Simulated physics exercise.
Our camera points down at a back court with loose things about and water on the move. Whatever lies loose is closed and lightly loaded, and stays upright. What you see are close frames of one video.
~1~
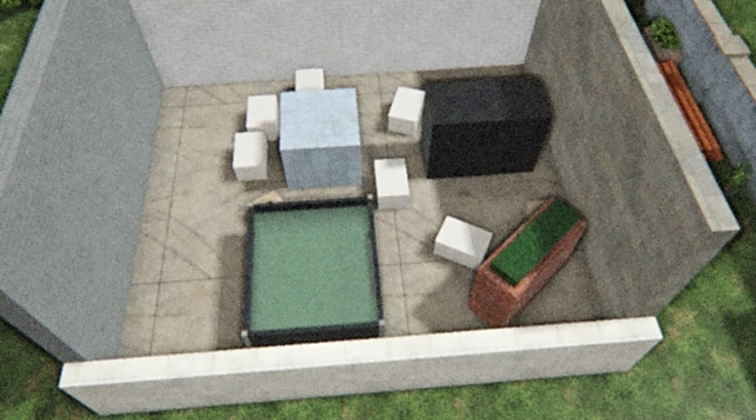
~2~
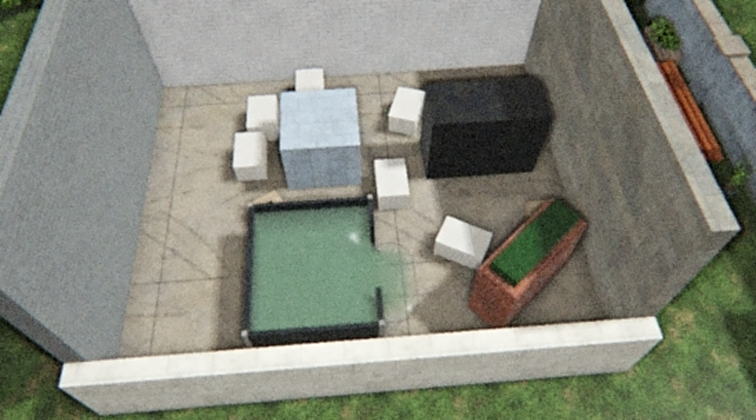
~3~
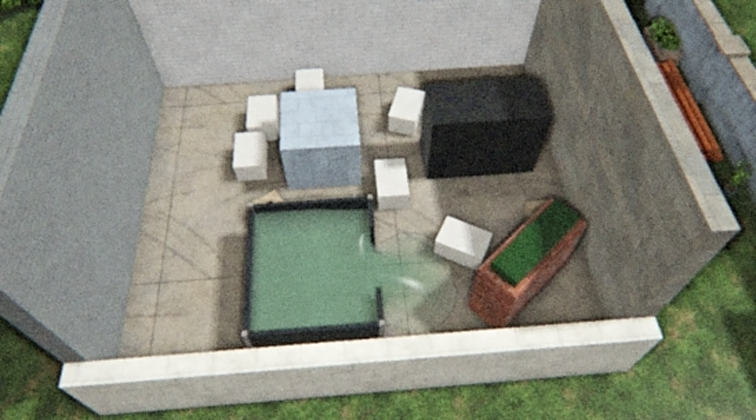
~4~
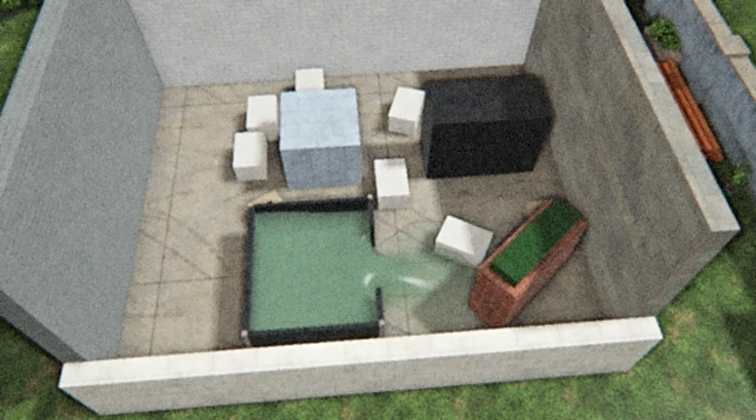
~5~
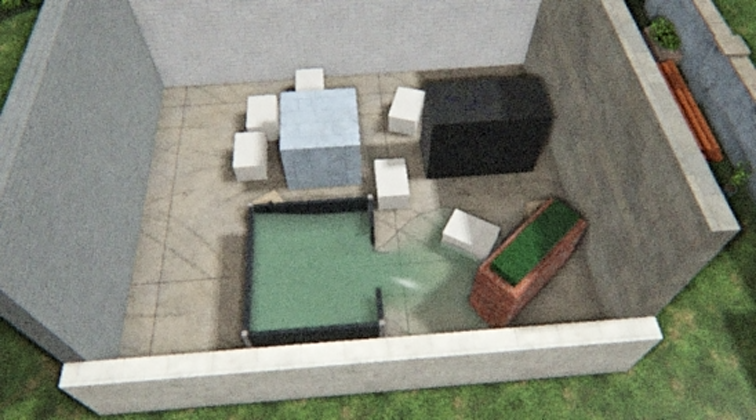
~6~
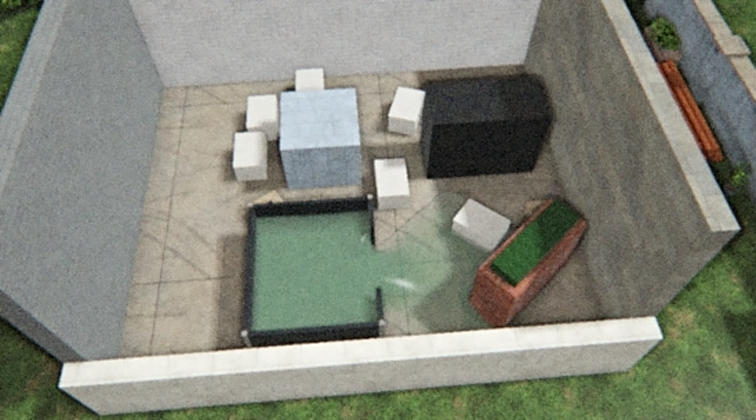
The clip shows a walled court with white blocks, a dark box and a brick planter, where green water pours through a gap in the right side of a low tank, spreads rightward, and shifts one white block slightly.
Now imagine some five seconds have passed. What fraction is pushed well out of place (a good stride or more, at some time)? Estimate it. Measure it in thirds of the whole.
Below a third.
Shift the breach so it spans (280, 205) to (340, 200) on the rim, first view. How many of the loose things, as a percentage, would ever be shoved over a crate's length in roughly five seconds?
I make it 40 per cent.
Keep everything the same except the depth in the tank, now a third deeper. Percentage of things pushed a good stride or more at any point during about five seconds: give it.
I reckon 40 per cent of the loose things.
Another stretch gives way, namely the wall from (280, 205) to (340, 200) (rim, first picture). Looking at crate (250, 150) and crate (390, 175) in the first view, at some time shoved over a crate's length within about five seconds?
Lab note, in listed order: Got there; got there.
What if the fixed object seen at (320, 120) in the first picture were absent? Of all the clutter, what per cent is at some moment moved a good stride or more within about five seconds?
Around 20%.
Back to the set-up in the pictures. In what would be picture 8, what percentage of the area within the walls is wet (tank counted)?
25 per cent, roughly.
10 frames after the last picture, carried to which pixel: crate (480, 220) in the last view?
The top ends up somewhere near (545, 170).
A moment on, 1 of 8 are well off their spots; 0 afloat.
Next, 1 of 8 are well off their spots; 2 afloat.
Later, 1 of 8 are well off their spots; 2 afloat.
In the end, 1 of 8 are well off their spots, and 1 have been at some point; 2 afloat.
